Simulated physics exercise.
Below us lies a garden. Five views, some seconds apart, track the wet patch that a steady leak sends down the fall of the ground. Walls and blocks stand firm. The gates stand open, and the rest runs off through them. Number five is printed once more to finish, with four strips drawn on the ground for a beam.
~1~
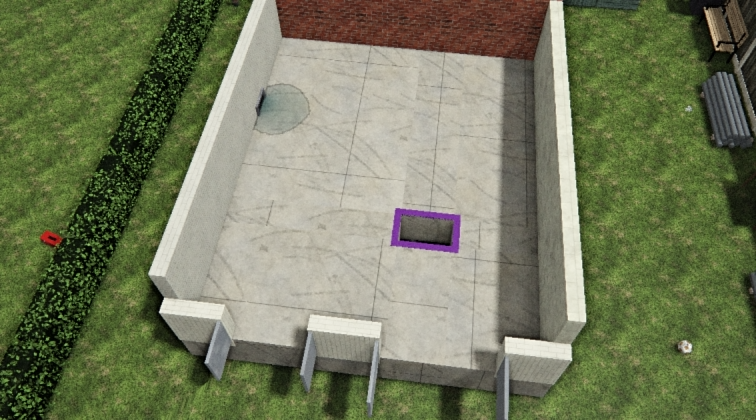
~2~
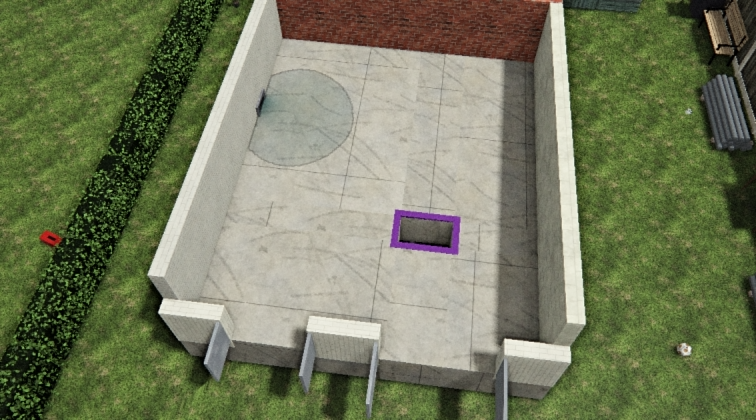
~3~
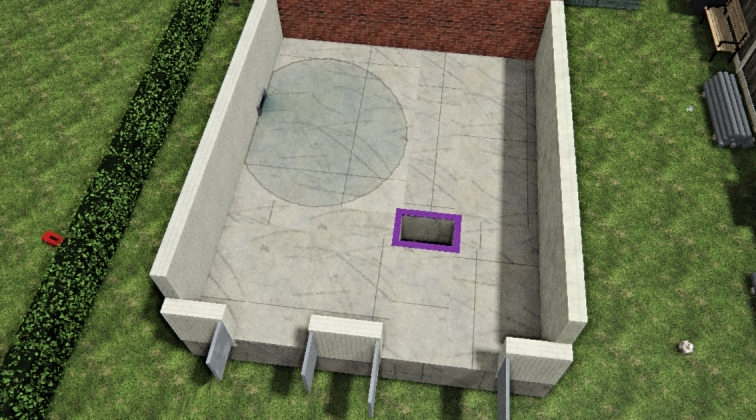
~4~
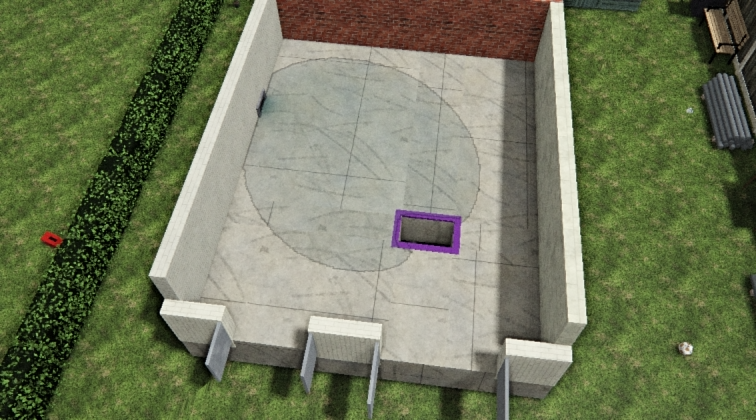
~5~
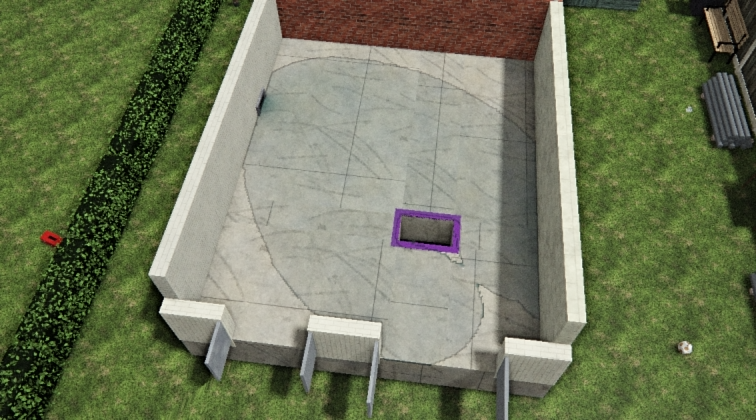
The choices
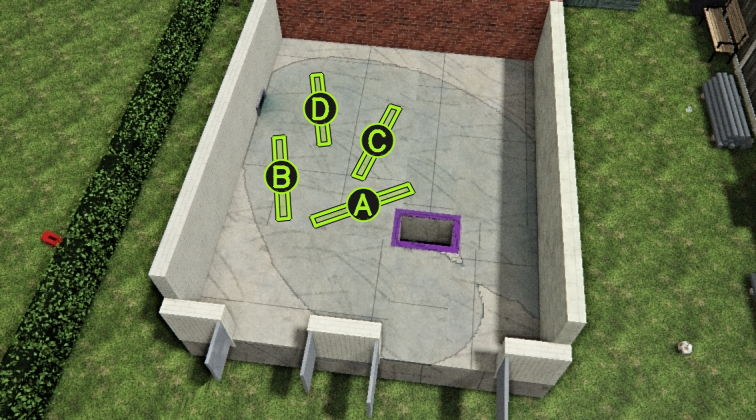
Water spreads from an outfall low on the left wall across the pale, cracked paving of a walled garden yard, seen from high above by a still camera. A purple-edged rectangular pit lies right of centre, with red brick behind, open grey gates in front, and grass and a dark hedge outside. The thin, rounded sheet widens steadily, reaches the pit, then surrounds it and extends towards the front.
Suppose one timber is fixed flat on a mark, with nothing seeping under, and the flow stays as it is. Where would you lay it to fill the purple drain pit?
B beats the others.
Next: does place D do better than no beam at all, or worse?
Worse.
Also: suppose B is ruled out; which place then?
D.
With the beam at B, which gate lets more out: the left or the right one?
The right gate.
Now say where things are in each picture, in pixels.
Outfall at (260, 102); purple drain pit at (426, 230); open gate at (439, 350); open gate at (275, 330); water covers 3 % of the ground and shows as far out as (300, 116); purple drain pit still dry.
Water covers 10 % of the ground and shows as far out as (329, 151); purple drain pit still dry.
Water covers 23 % of the ground and shows as far out as (394, 161); purple drain pit still dry.
Water covers 43 % of the ground and shows as far out as (475, 189); purple drain pit taking water.
Water covers 65 % of the ground and shows as far out as (535, 295); purple drain pit taking water.
On the marked copy, A from (313, 221) to (410, 188); B from (278, 137) to (283, 218); C from (358, 177) to (395, 107); D from (316, 75) to (324, 144).
With A, about 5 % of the stream runs into the purple drain pit, about 95 % out by the gates.
With B, about 27 % of the stream runs into the purple drain pit, about 72 % out by the gates.
With C, about 9 % of the stream runs into the purple drain pit, about 91 % out by the gates.
With D, about 17 % of the stream runs into the purple drain pit, about 82 % out by the gates.
